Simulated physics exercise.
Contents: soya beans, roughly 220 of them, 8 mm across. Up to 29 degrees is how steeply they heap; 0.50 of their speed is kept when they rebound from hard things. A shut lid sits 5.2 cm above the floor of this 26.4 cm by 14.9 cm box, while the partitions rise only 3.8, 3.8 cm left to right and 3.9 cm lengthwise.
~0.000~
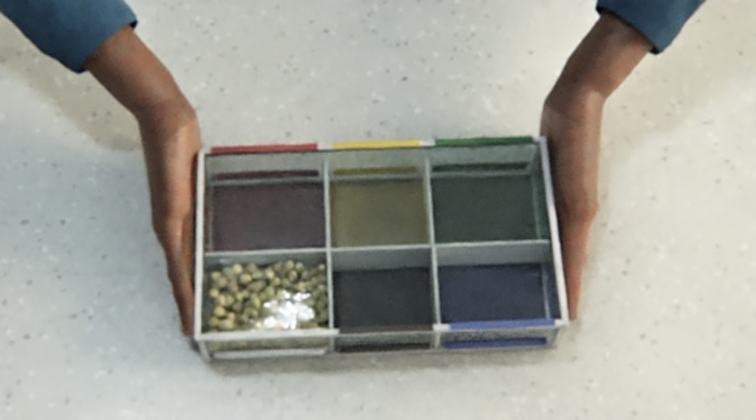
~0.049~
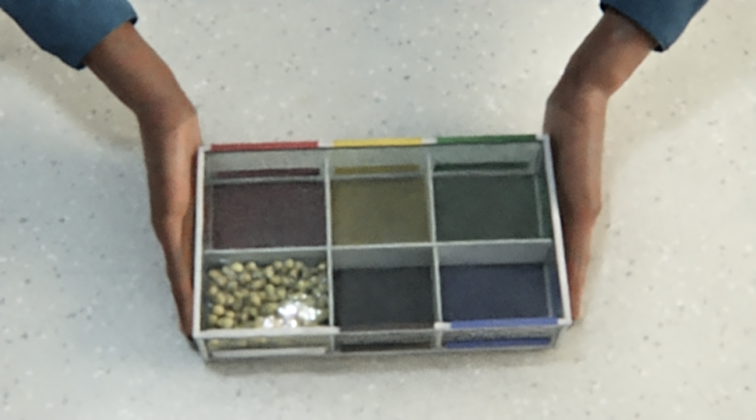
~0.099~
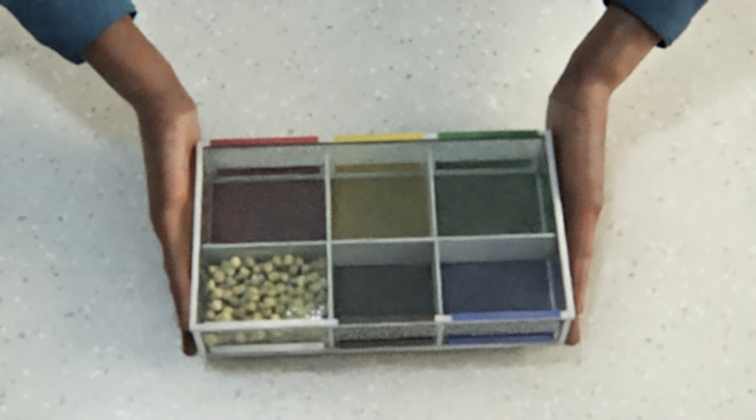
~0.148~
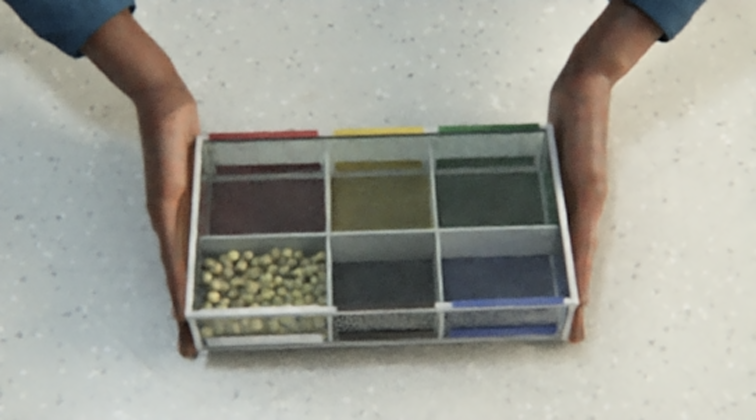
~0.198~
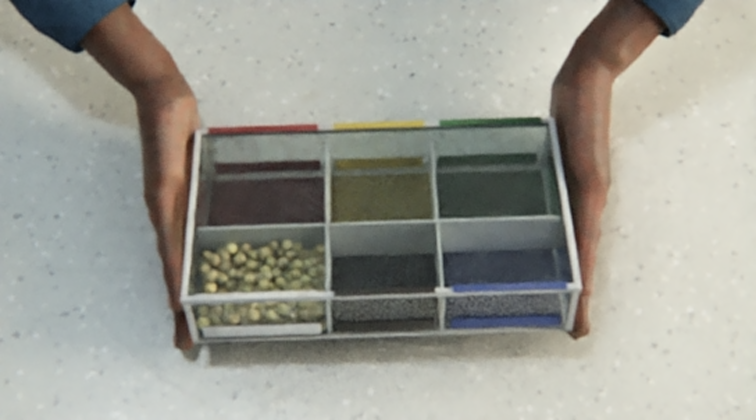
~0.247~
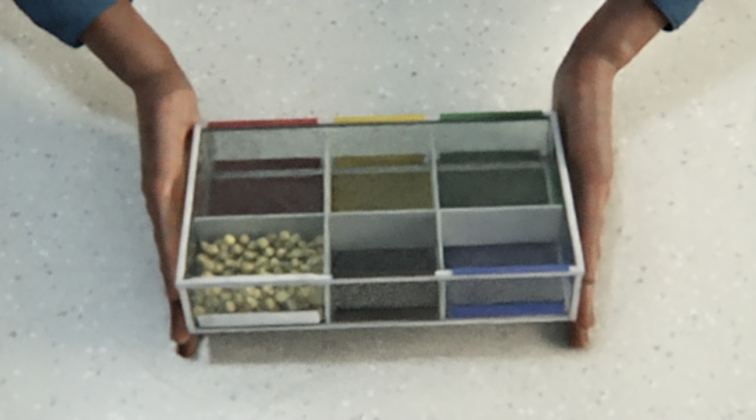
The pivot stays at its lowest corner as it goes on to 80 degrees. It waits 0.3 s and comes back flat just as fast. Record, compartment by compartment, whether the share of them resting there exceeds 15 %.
Red: Exceeds; blue: Does not exceed; green: Does not exceed; yellow: Does not exceed; white: Exceeds; black: Does not exceed.
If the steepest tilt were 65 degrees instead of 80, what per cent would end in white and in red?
You'd get white at 95 % and red at 5 %.
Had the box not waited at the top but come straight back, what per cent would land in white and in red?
White 80; red 20.
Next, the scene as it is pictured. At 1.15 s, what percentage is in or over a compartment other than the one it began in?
15 %.
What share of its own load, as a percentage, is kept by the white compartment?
It works out to near 80 percent.
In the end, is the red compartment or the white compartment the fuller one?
White compartment.
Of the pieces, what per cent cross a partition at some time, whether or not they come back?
Roughly 20 per cent.
Then, at 1.15 s, tilt 80 degrees; red 15 %, white 85 %.
Then, at 1.75 s, tilt 41 degrees; red 20 %, white 80 %.
After 2.40 s, tilt 0 degrees; red 20 %, white 80 %.
By 2.9 s all is still; red 20 %, blue 0 %, green 0 %, yellow 0 %, white 80 %, black 0 %.
